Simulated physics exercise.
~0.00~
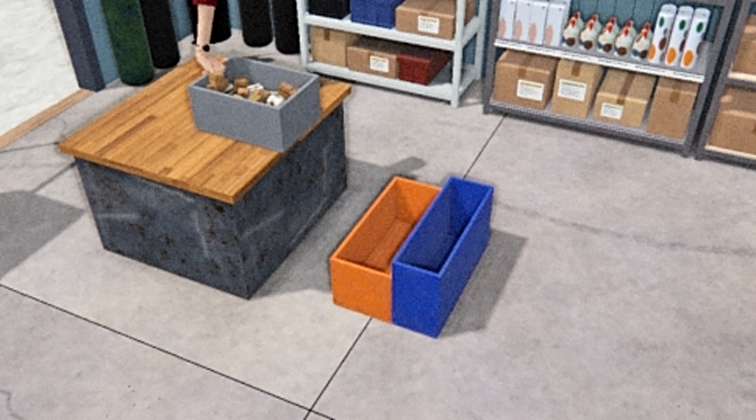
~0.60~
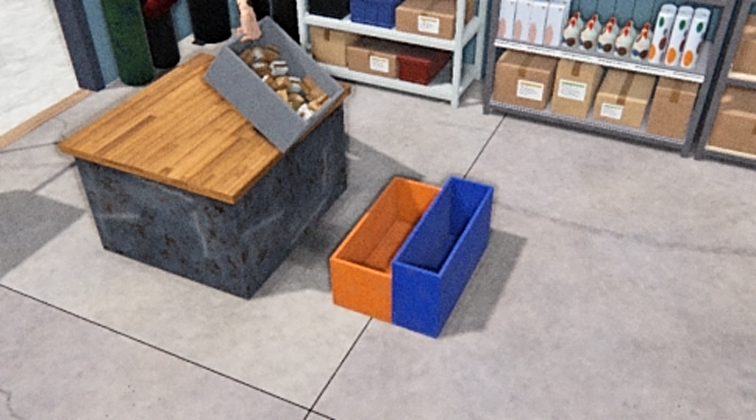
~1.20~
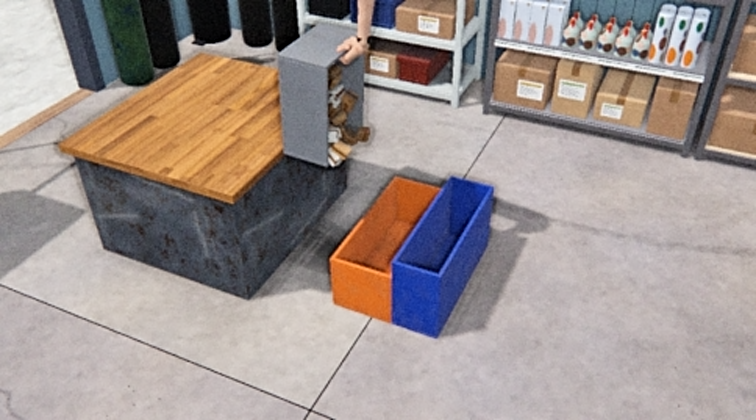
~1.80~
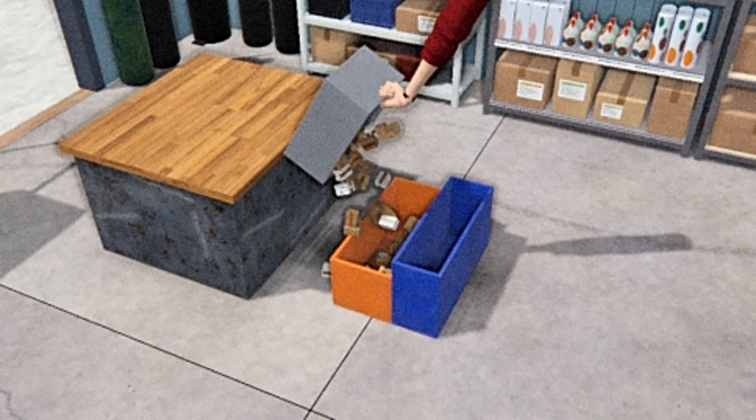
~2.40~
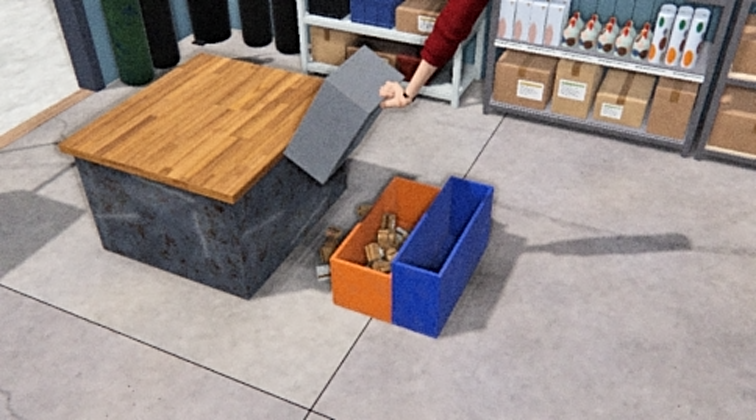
We see a hand tip a grey tote of small brown and white parcels over the edge of a wooden-topped bench, spilling them down towards an orange box beside a blue tub. Most settle in the orange box, some lie on the floor short of it, and the blue tub stays empty.
